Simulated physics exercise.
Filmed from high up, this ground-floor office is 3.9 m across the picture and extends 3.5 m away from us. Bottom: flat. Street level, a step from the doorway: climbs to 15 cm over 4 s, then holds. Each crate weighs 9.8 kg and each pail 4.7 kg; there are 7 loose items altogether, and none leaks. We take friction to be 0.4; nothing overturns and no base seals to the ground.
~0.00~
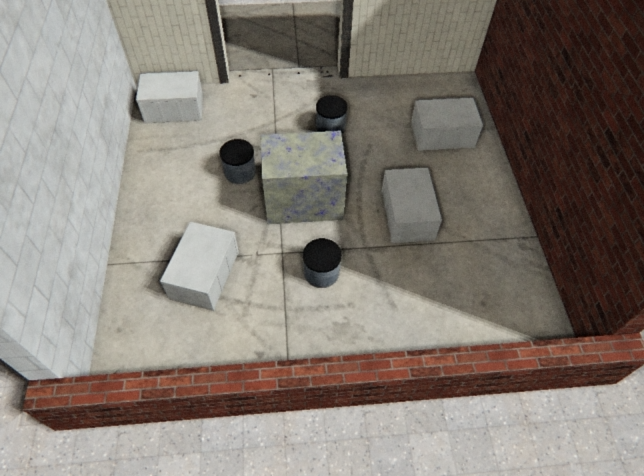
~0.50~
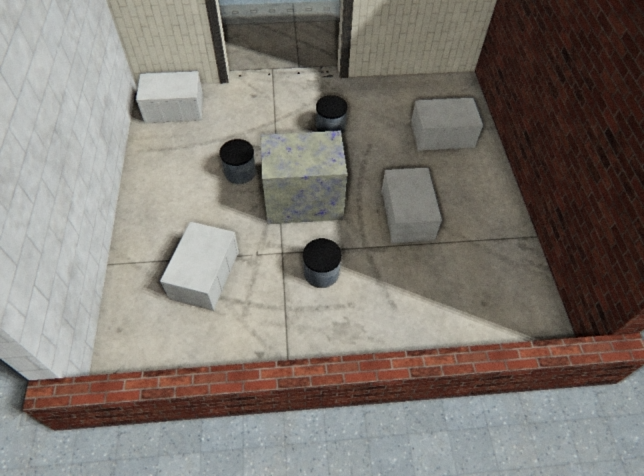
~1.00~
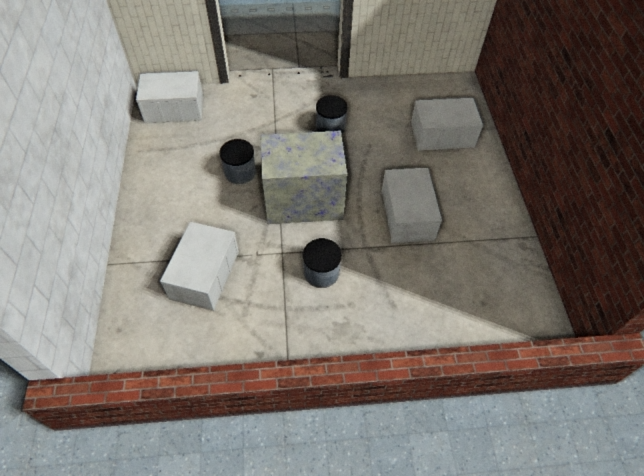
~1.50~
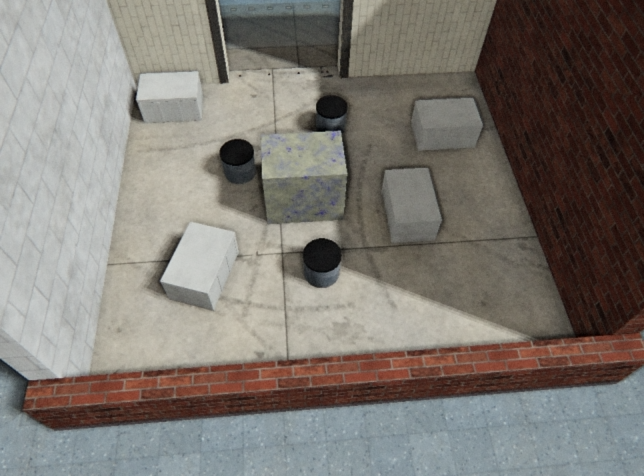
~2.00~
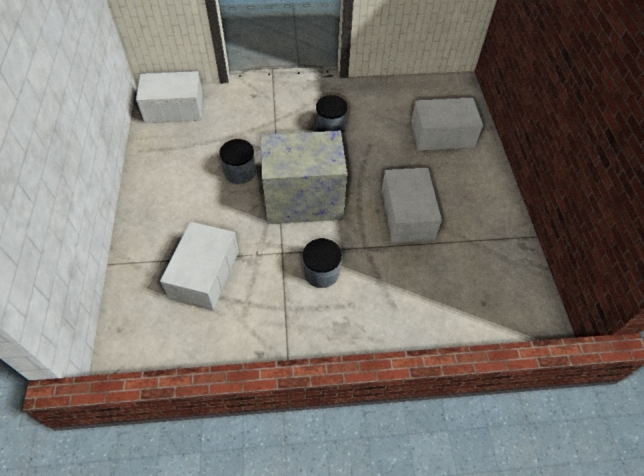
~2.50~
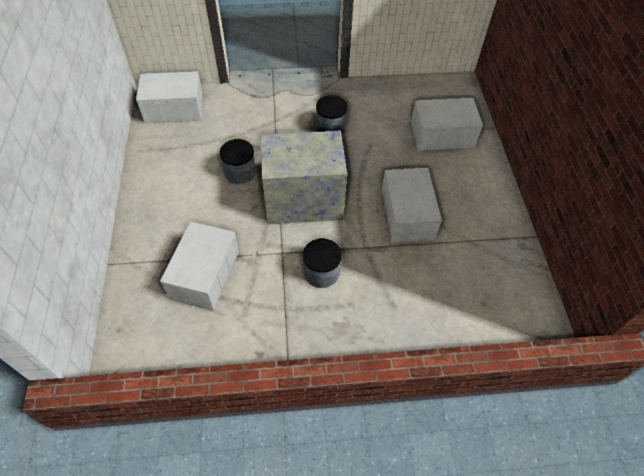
Bluish water spreads over the ground outside and edges through the doorway past still blocks.
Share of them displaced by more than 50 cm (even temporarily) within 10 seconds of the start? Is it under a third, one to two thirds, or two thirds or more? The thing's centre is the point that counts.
Watching this, the moved portion will sit in the third-to-two-thirds range.
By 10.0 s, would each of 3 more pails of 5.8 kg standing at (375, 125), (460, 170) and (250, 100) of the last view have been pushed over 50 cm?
Order as given - inside the limit, inside the limit, above the limit.
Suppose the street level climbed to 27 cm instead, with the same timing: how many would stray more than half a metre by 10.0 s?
Result: 7.
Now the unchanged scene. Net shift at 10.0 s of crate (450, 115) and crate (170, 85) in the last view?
In that order: 10 cm, 10 cm.
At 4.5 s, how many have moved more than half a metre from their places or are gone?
0.
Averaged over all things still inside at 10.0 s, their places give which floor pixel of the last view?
The centre sits near (361, 223).
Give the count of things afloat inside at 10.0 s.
At that time the total is 5.
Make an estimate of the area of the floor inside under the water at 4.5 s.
Some 3.5 m2 of it.
After 3.5 s 0 of 7 are over 50 cm from their spots; 0 afloat.
After 4.5 s 0 of 7 are over 50 cm from their spots; 0 afloat.
After 7.0 s 2 of 7 are over 50 cm from their spots; 0 afloat.
After 10.0 s 4 of 7 are over 50 cm from their spots, and 4 have been at some point; 5 afloat.
